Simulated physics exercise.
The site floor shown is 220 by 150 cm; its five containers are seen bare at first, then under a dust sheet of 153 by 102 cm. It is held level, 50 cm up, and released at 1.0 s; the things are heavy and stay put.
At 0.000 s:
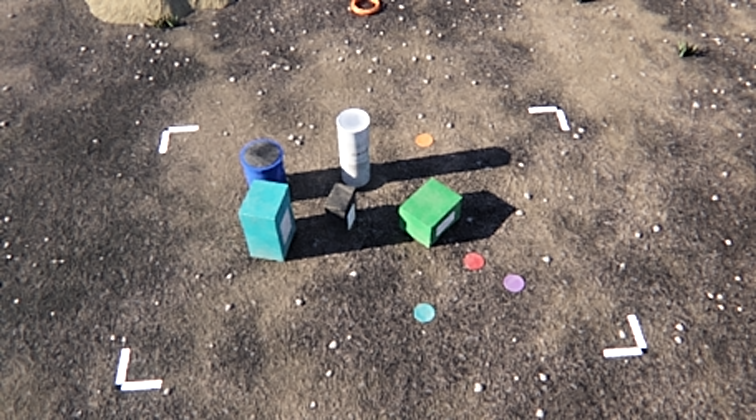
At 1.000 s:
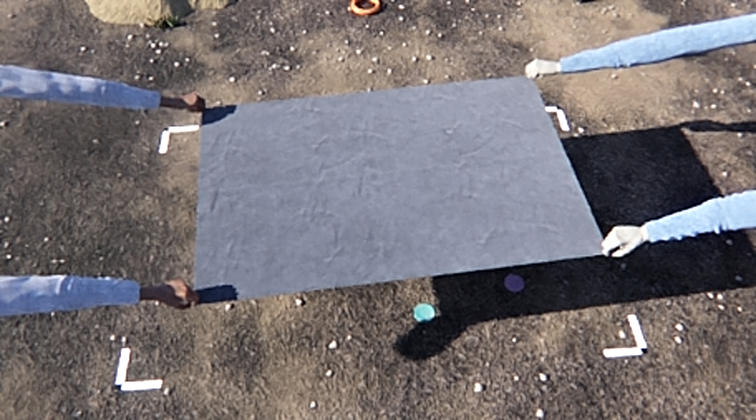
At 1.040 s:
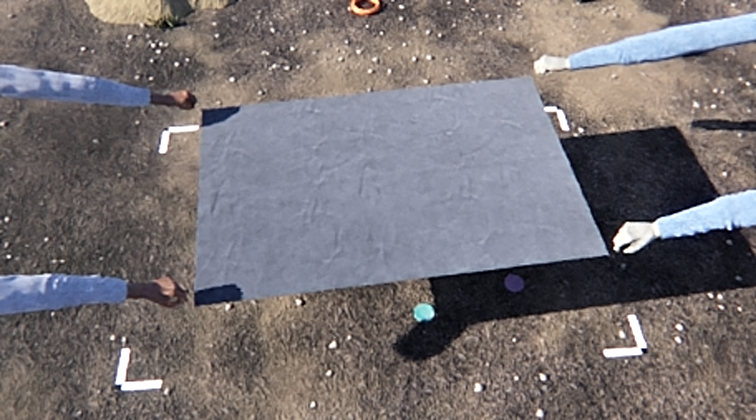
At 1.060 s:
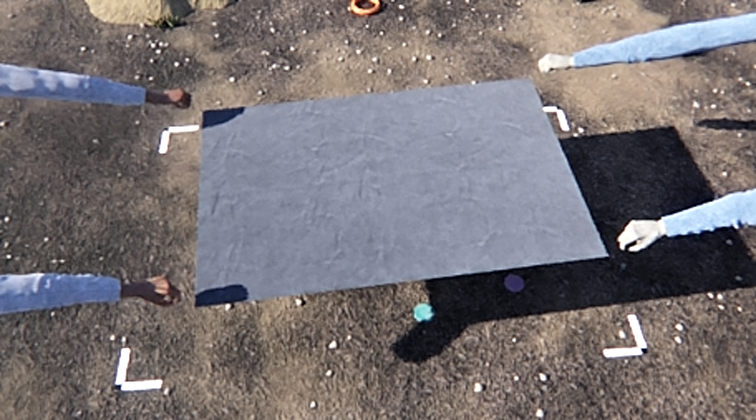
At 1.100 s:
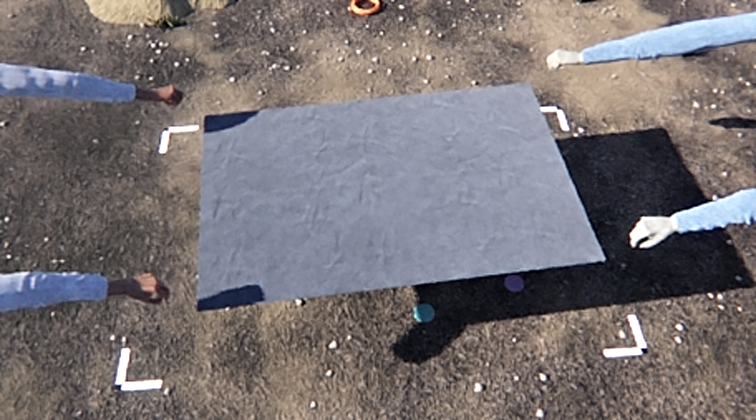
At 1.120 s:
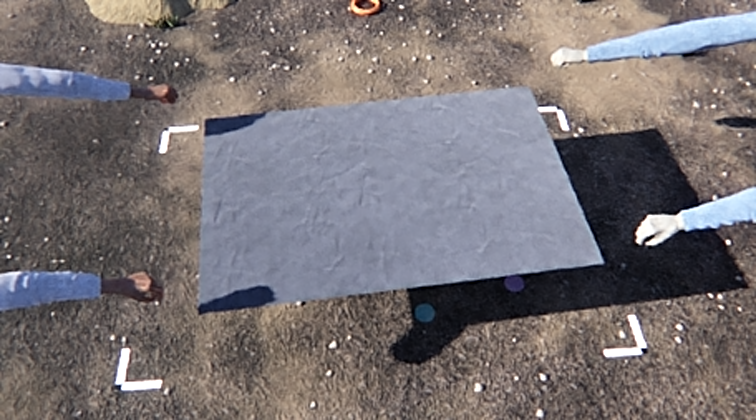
We see five containers and four small coloured discs on bare ground; then a grey sheet appears stretched level above the containers, held by four hands, which let go and draw back as the sheet lowers slightly.
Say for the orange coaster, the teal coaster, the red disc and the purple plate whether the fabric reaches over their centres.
Result: Orange coaster remains in the open, teal coaster vanishes under it, red disc gets covered, purple plate gets covered.
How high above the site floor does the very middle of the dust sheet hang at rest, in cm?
About 14 cm.
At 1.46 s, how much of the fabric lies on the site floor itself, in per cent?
Some 20 per cent.
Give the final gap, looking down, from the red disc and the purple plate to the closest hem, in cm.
Roughly 28 cm, 14 cm.
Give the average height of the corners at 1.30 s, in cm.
Some 14 cm up.
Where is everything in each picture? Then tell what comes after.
The first picture shows shows, orange coaster (425, 140); teal coaster (425, 312); red disc (474, 261); purple plate (514, 283); teal carton (264, 199), 33 cm tall; green box (431, 202), 16 cm tall; black box (340, 196), 24 cm tall; white bucket (353, 120), 40 cm tall; blue pot (262, 154), 27 cm tall.
The second picture shows shows, dust sheet corners (194, 305) (202, 108) (531, 75) (609, 254); highest point 50 cm, lowest 50 cm.
The third picture shows shows, dust sheet corners (194, 306) (202, 110); highest point 49 cm, lowest 49 cm.
The fourth picture shows shows, dust sheet corners (195, 308) (203, 111); highest point 48 cm, lowest 48 cm.
The fifth picture shows shows, dust sheet corners (197, 312) (204, 116); highest point 46 cm, lowest 45 cm.
The sixth picture shows shows, dust sheet corners (198, 315) (205, 119) (529, 87) (604, 264); highest point 44 cm, lowest 43 cm.
By 1.3 s, 0 % of it is down, spanning 152 by 109 cm, above red disc, purple plate, teal coaster.
By 1.5 s, 20 % of it is down, spanning 150 by 105 cm, above red disc, purple plate, teal coaster.
By 1.6 s, 20 % of it is down, spanning 147 by 108 cm, above red disc, purple plate, teal coaster.
By 1.8 s, 25 % of it is down, spanning 149 by 107 cm, above red disc, purple plate, teal coaster.
By 3.3 s, 25 % of it is down, spanning 152 by 104 cm, above red disc, purple plate, teal coaster.
